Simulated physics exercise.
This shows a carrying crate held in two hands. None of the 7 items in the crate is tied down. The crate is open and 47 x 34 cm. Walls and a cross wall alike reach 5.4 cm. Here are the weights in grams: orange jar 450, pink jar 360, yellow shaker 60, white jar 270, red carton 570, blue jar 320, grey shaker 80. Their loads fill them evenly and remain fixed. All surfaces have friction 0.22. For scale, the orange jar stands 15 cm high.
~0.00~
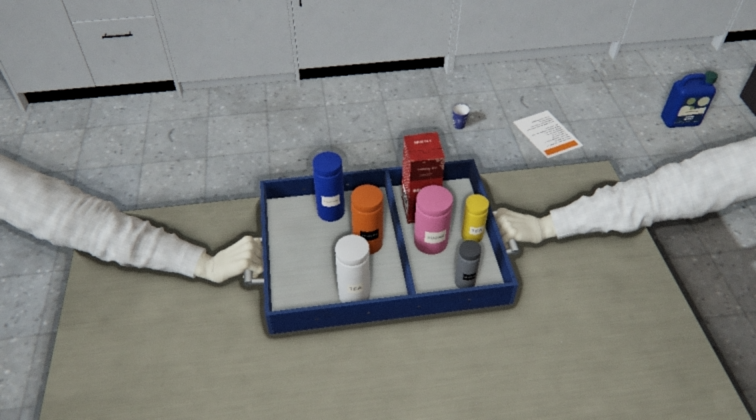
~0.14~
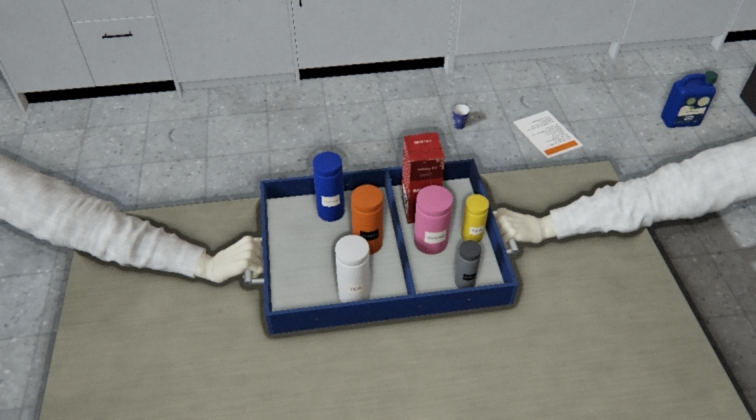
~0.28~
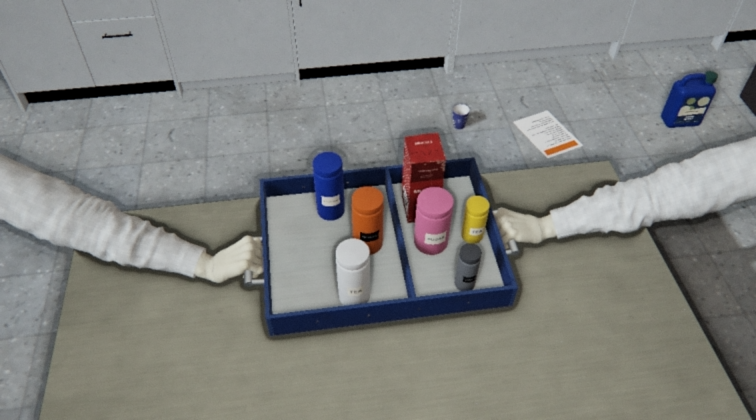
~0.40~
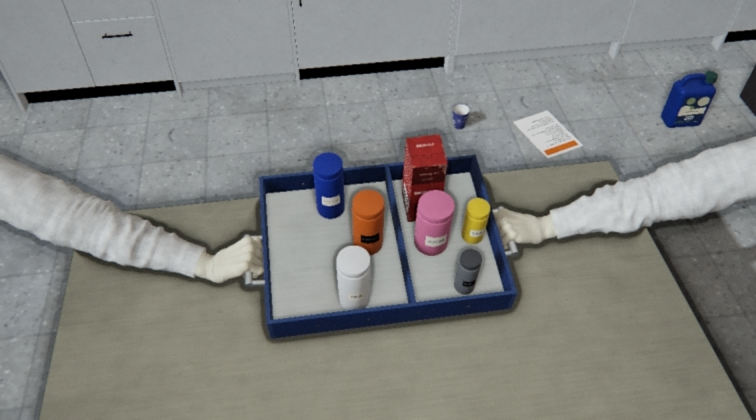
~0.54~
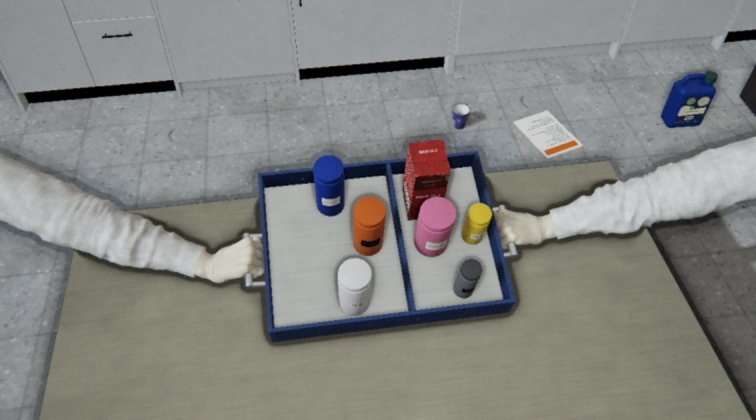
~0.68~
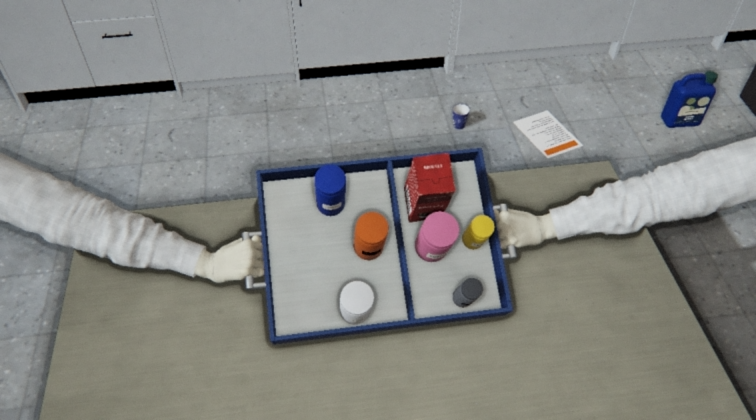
Two gloved hands held a blue crate of colourful jars, shakers and a red carton level above a table, then gradually tipped its near side down, with the items leaning along with it.
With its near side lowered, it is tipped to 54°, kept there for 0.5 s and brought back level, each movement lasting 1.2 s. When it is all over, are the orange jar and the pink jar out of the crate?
First the orange jar: It drops out; then the pink jar: It drops out.
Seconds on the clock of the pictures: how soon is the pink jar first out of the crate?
Around 1.3 seconds.
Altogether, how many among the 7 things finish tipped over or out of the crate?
Count: 5.
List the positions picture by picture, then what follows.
Crate level; orange jar (368, 220); pink jar (433, 221), in the first frame.
Crate level; red carton (422, 179); blue jar (329, 187), in the second frame.
Crate tipped 2°, near side down; grey shaker (468, 268); yellow shaker (475, 220), in the third frame.
Crate tipped 7°, near side down; white jar (354, 280); red carton (423, 180), in the fourth frame.
Crate tipped 15°, near side down; blue jar (330, 187); grey shaker (467, 279), in the fifth frame.
Crate tipped 25°, near side down; orange jar (370, 237); pink jar (436, 238), in the sixth frame.
Around 0.98 s, crate tipped 46°, near side down; pink jar tipped 18° against what carries it near (439, 312); orange jar tipped 12° against what carries it near (394, 319); red carton tipped 18° against what carries it.
Around 1.68 s, crate tipped 54°, near side down; orange jar, pink jar, white jar, red carton and blue jar now out of the crate; yellow shaker shifted 15 cm; grey shaker shifted 3 cm.
Around 2.18 s, crate tipped 43°, near side down; yellow shaker shifted 15 cm; grey shaker shifted 3 cm.
Around 2.58 s, crate tipped 13°, near side down; yellow shaker shifted 15 cm; grey shaker shifted 3 cm.
Finally (3.5 s), out of the crate, orange jar, pink jar, white jar, red carton and blue jar; not toppled but over 5 cm from the start, yellow shaker; the last one still in place (within 5 cm).
